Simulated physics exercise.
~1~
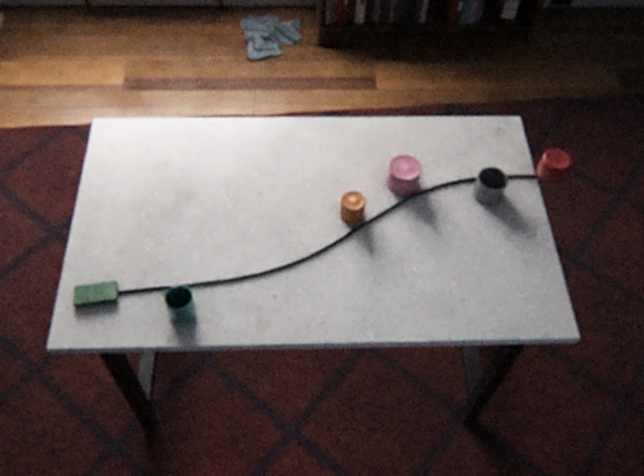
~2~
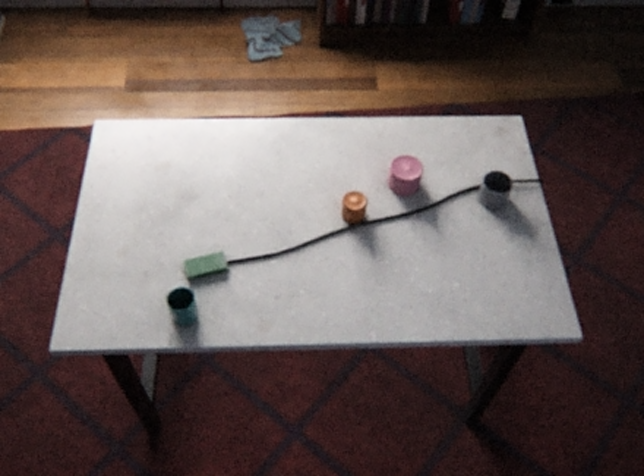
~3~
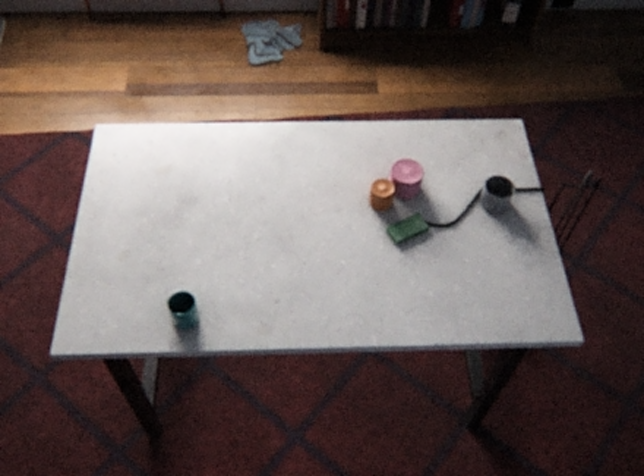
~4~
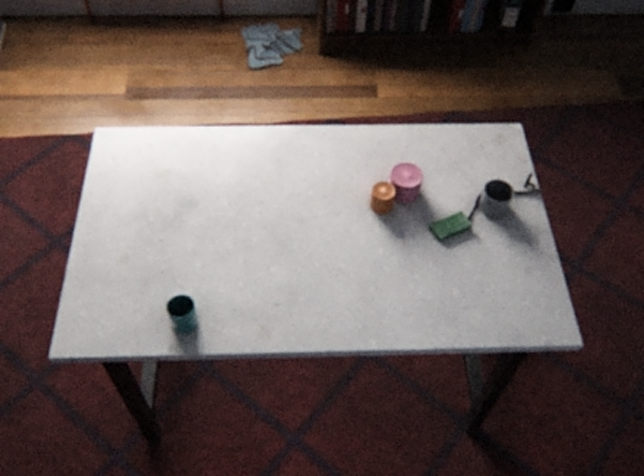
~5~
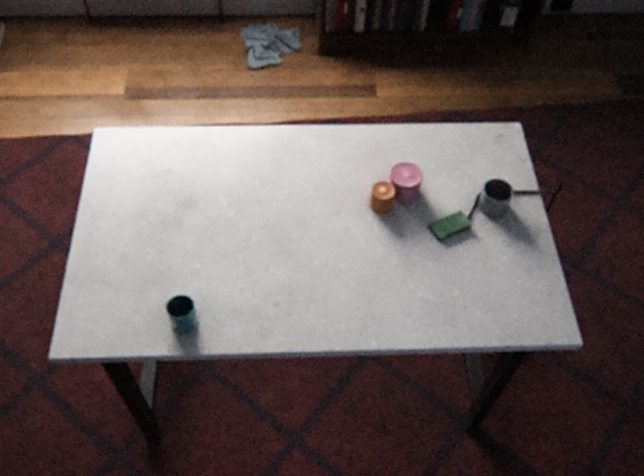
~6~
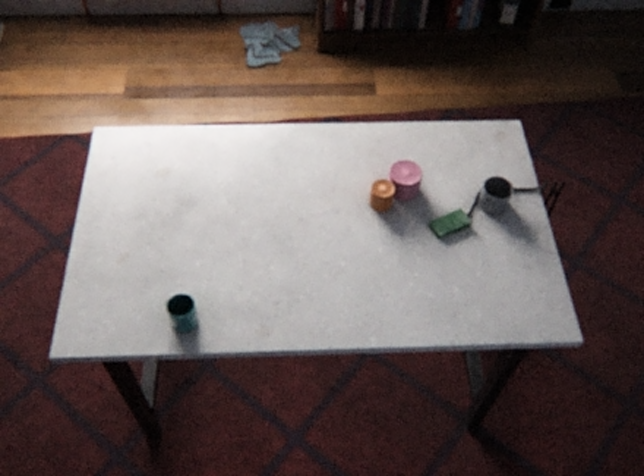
A white table held several small tubs and mugs as a red object dropped off the right edge, its dark cable dragging a green block rightward past the orange tub, which shifted toward the pink one, until the block stopped near the grey mug.
